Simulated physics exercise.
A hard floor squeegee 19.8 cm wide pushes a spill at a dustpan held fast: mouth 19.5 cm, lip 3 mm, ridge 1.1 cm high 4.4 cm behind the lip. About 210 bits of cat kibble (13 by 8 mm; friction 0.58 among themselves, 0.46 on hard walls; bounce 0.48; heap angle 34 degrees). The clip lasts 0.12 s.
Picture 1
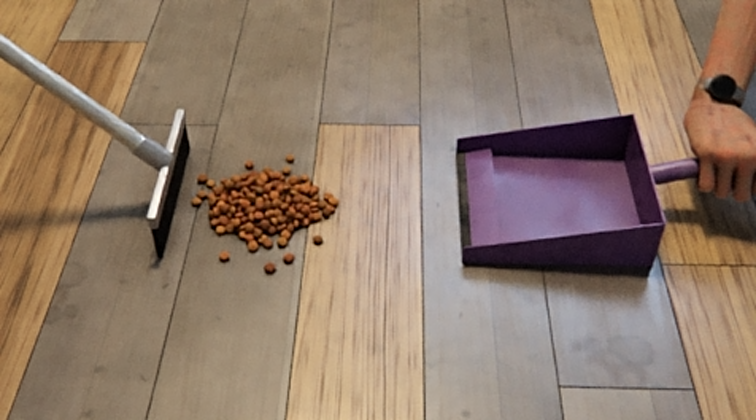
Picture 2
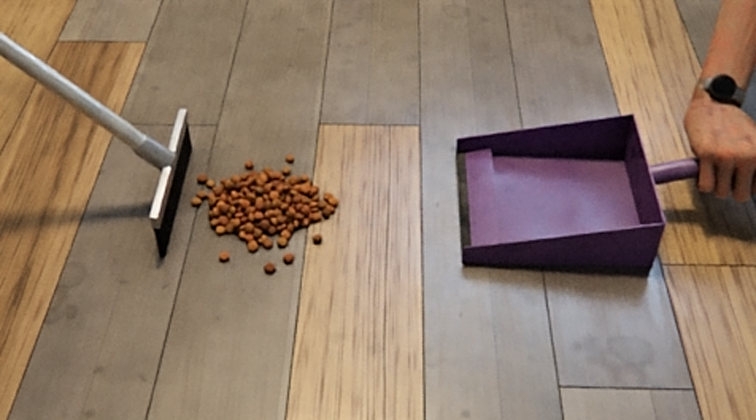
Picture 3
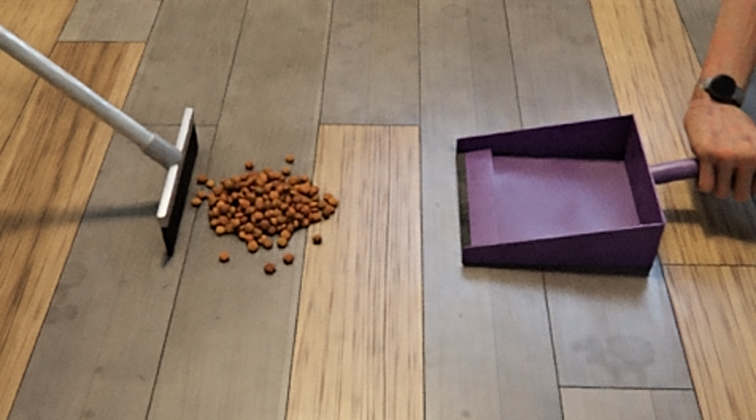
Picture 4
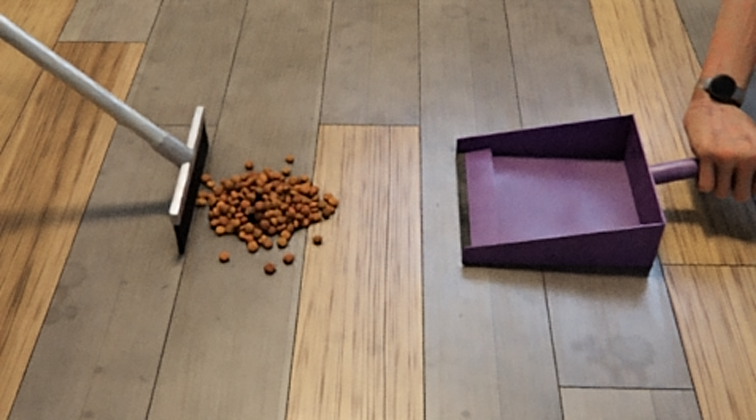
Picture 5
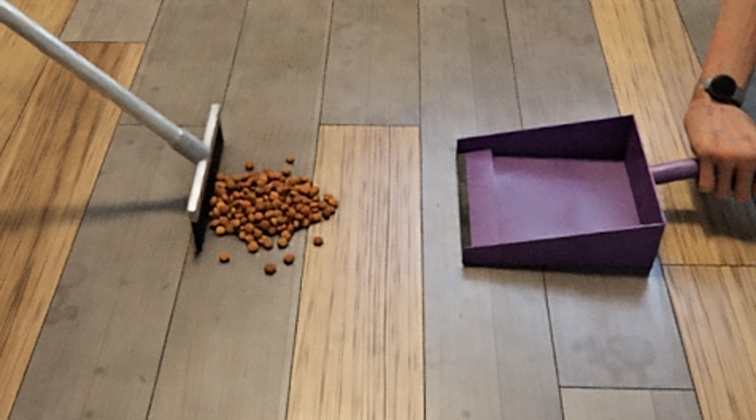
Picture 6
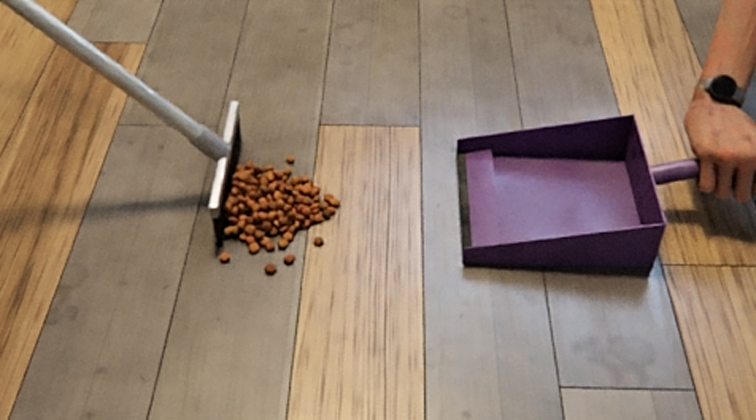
A squeegee on a pale pole slid slowly right across the wood floor, met a pile of brown kibble and pushed into its left side, while a hand held a purple dustpan still.
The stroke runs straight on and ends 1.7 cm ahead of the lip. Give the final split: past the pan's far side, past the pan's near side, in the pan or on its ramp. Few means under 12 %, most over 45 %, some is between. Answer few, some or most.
Far side: Some, near side: Few, pan: Some.
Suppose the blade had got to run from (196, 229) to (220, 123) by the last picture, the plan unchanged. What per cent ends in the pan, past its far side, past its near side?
Pan 60, far 5, near 15.
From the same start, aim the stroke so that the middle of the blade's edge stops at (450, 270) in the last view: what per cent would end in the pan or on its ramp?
Some 35 per cent.
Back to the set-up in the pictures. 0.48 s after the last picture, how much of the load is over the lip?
Some 40 per cent.
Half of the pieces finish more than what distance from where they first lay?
About 28 cm.
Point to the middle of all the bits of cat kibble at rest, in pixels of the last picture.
Around (470, 188).
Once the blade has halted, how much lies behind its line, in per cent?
About 30 per cent.
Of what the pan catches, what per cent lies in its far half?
Roughly 70 per cent.
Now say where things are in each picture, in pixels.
In the first frame, blade from (153, 223) to (182, 118), moved 0.0 cm, 0 of the pieces shifted so far; middle of the pieces at (263, 199); pan at (564, 206).
In the second frame, blade from (156, 223) to (184, 118), moved 0.3 cm, 0 of the pieces shifted so far; middle of the pieces at (263, 199).
In the third frame, blade from (163, 221) to (190, 117), moved 1.2 cm, 0 of the pieces shifted so far; middle of the pieces at (263, 200).
In the fourth frame, blade from (175, 219) to (201, 116), moved 2.5 cm, 2 of the pieces shifted so far; middle of the pieces at (263, 200).
In the fifth frame, blade from (193, 216) to (217, 113), moved 4.5 cm, 14 of the pieces shifted so far; middle of the pieces at (263, 200).
In the sixth frame, blade from (214, 212) to (235, 110), moved 6.9 cm, 123 of the pieces shifted so far; middle of the pieces at (268, 200); pan at (564, 207).
Then, 0.15 s after the last picture, middle of the blade 14 cm from the lip; 0 % over the lip, far side 5 %, near side 5 %.
Then, 0.25 s after the last picture, middle of the blade 5 cm from the lip; 0 % over the lip, far side 15 %, near side 5 %.
Then, 0.48 s after the last picture, middle of the blade 2 cm from the lip; 40 % over the lip, far side 20 %, near side 5 %.
In the end, far side 20 %, near side 5 %, pan 35 %, in front of the lip or behind the blade 35 %.
